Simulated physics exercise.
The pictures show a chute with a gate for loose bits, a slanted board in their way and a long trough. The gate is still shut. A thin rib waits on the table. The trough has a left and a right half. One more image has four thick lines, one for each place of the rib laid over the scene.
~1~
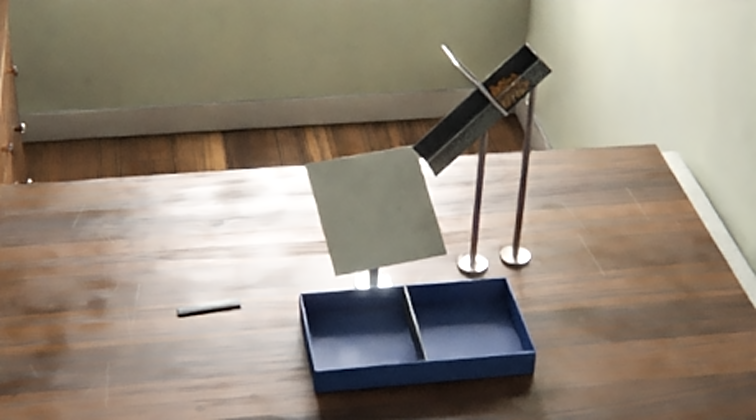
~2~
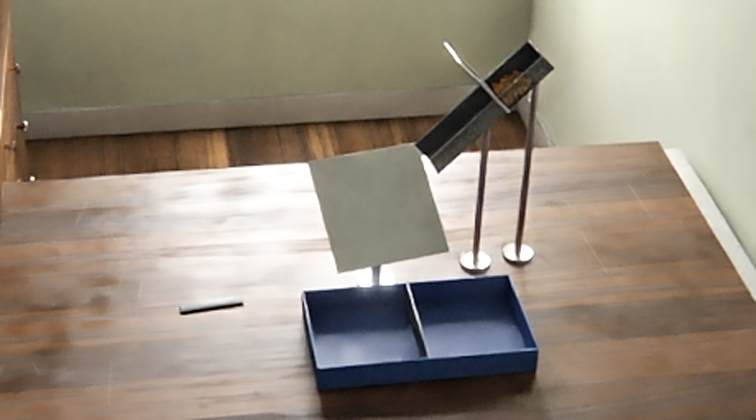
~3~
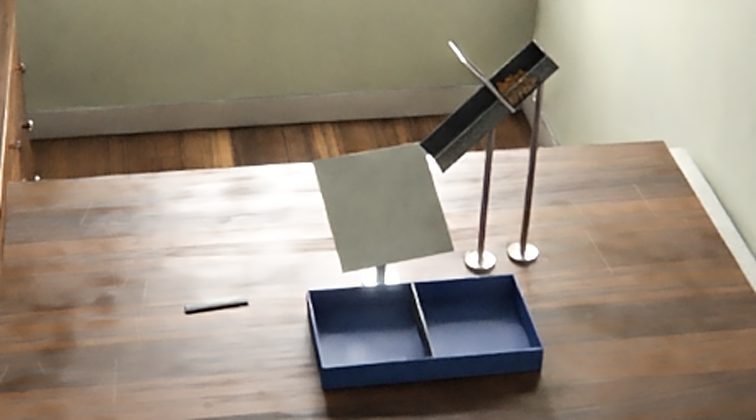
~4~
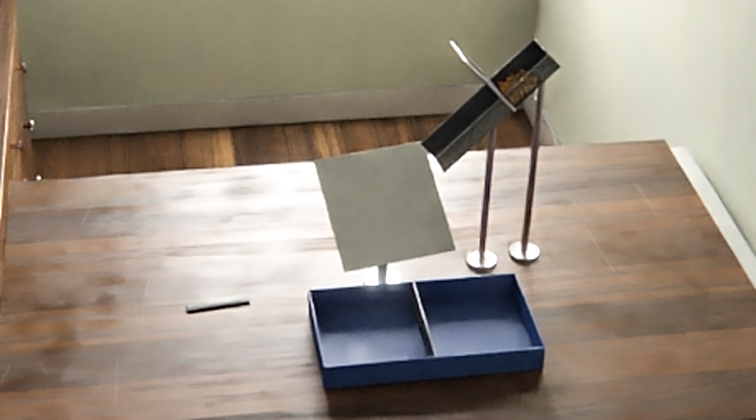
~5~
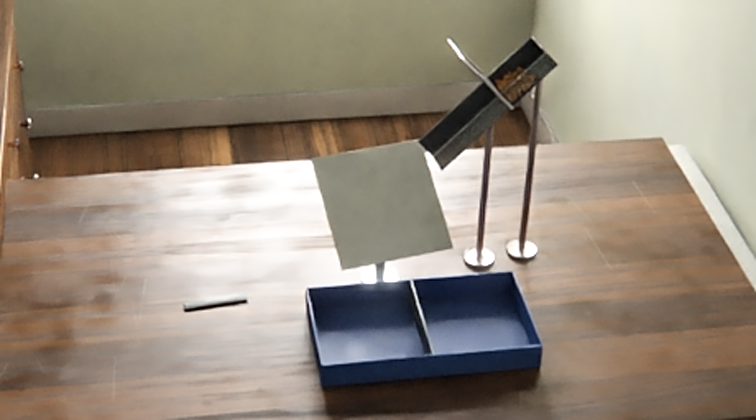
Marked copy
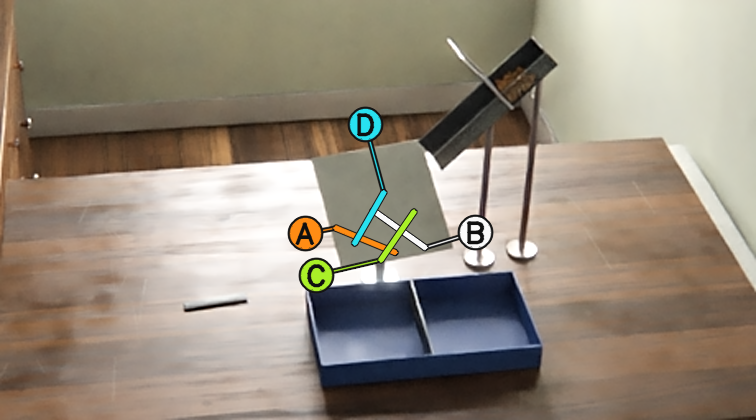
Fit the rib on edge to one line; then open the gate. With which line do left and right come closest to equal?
Line A does it best.
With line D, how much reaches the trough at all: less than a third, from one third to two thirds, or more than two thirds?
More than two thirds.
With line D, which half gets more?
More lands on the left.
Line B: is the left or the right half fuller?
More lands on the right.
On the marked copy, line A from (335, 228) to (395, 252); line B from (373, 210) to (425, 247); line C from (414, 211) to (380, 260); line D from (383, 192) to (354, 243).
Choosing A, of what is caught, about half in the left half, about half in the right.
Choosing B, of what is caught, about a quarter in the left half, most in the right.
Choosing C, of what is caught, nearly all in the left half, a stray few in the right.
Choosing D, of what is caught, most in the left half, a small part in the right.
